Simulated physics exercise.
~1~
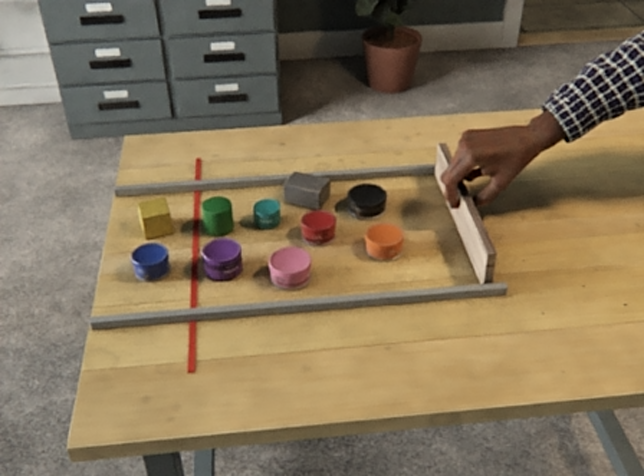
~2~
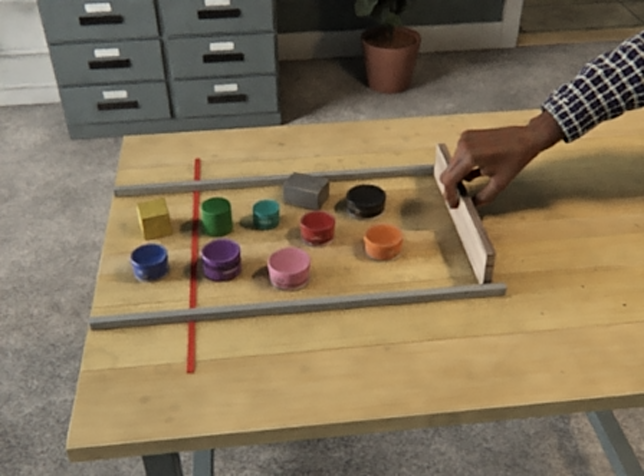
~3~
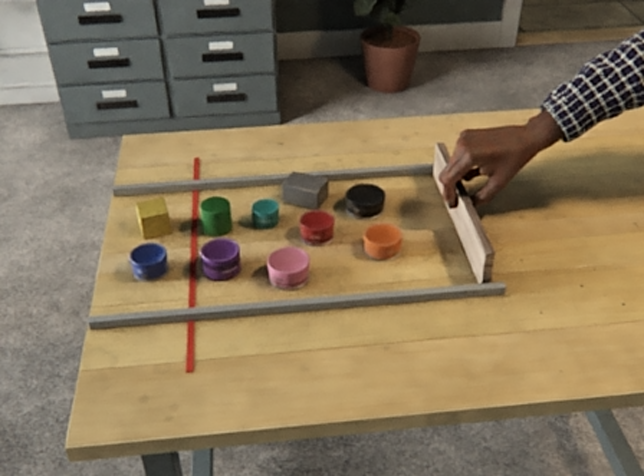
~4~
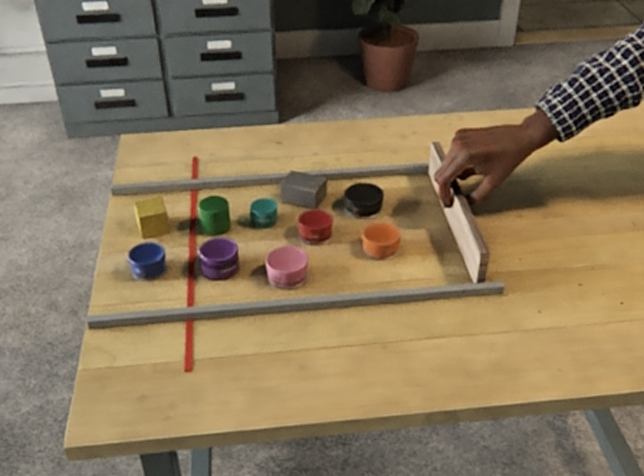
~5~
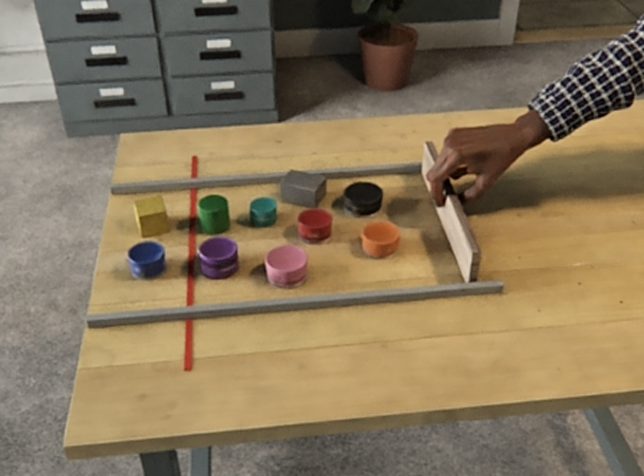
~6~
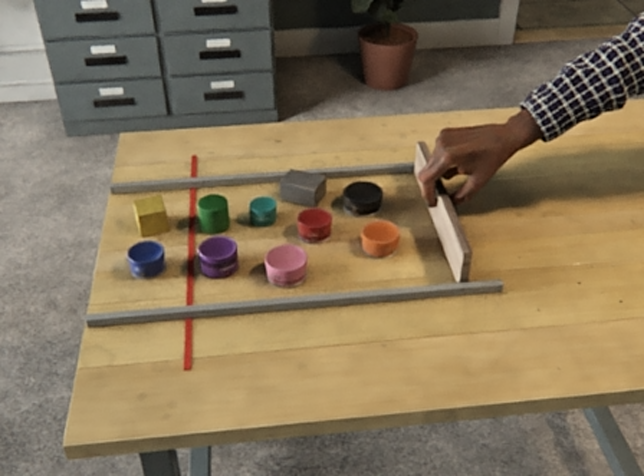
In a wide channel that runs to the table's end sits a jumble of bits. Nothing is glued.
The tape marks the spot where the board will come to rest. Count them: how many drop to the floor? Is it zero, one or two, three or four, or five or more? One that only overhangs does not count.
The sweep fails to knock any off.
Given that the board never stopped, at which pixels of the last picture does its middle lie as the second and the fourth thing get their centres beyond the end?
At (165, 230) for the second, at (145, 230) for the fourth.
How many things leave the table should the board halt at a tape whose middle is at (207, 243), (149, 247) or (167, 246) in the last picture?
0, 3, 1.
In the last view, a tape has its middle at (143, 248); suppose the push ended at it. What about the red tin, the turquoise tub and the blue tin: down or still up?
Going in order, the red tin keeps its spot, then the turquoise tub goes off the edge, then the blue tin goes off the edge.
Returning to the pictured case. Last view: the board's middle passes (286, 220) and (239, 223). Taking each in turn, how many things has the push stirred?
I get 7 at the one place and 10 at the other.
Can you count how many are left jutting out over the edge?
So the number is 1.
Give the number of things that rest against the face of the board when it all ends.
5 are in contact with it.
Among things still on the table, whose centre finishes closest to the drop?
Foremost is the blue tin.
Soon after, none off yet; blue tin at rest near (147, 260); yellow block at rest near (151, 216); green lid at rest near (214, 214).
After that, none off yet; blue tin moving near (141, 260); yellow block displaced a little near (136, 218); green lid displaced well along near (156, 230).
In the end, the number that fall off is zero.
